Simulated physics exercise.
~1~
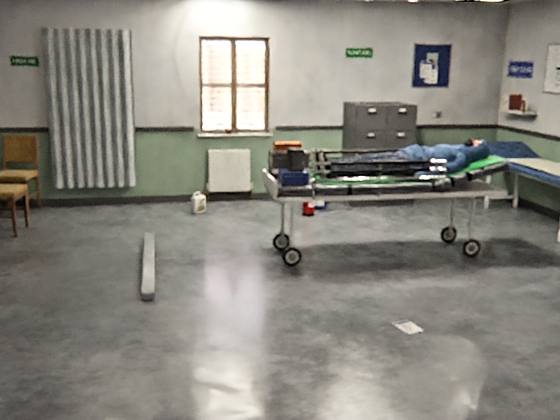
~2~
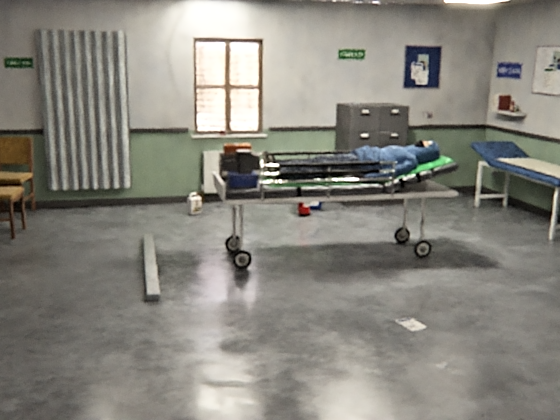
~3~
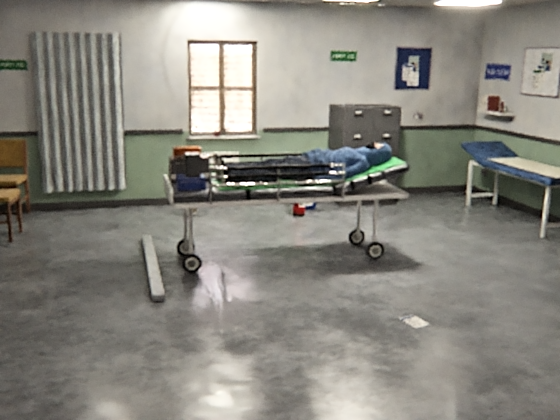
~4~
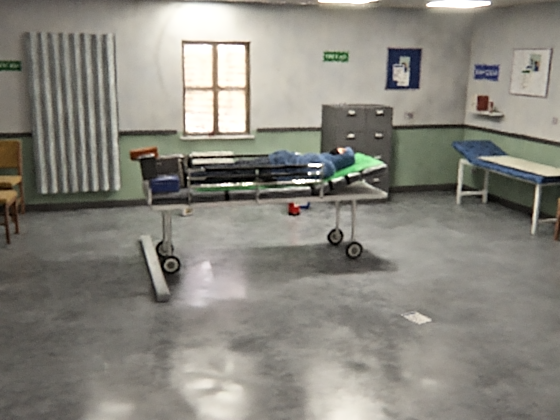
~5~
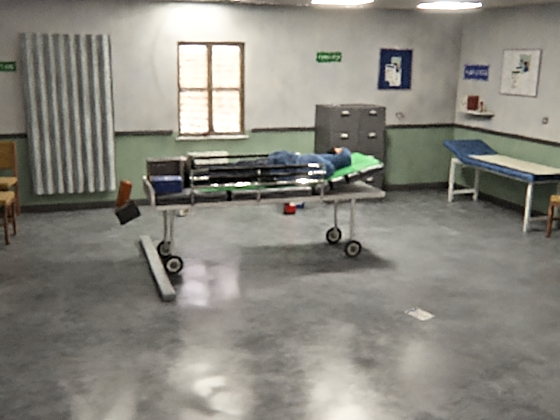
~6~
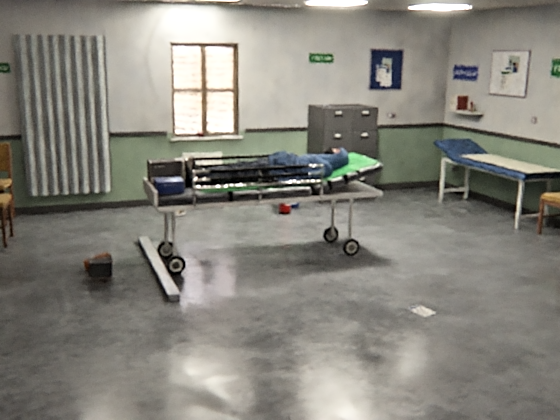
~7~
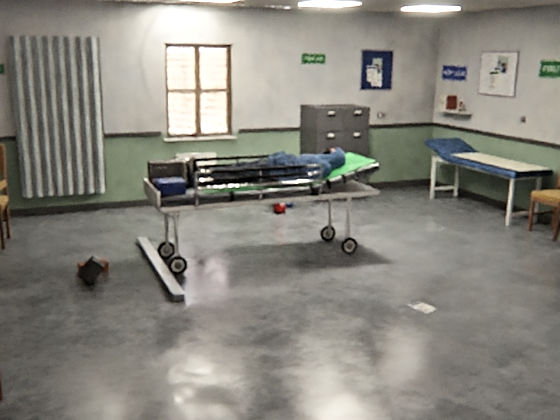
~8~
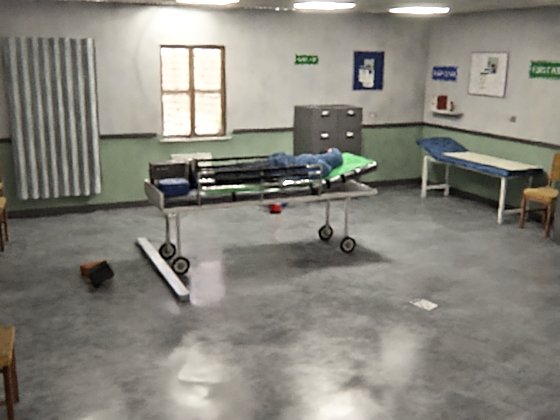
A wheeled hospital trolley carrying a limp figure in blue rolled left across a ward room and stopped at a sill on the floor, and an orange box and a black object tumbled off its left end while the figure stayed aboard.
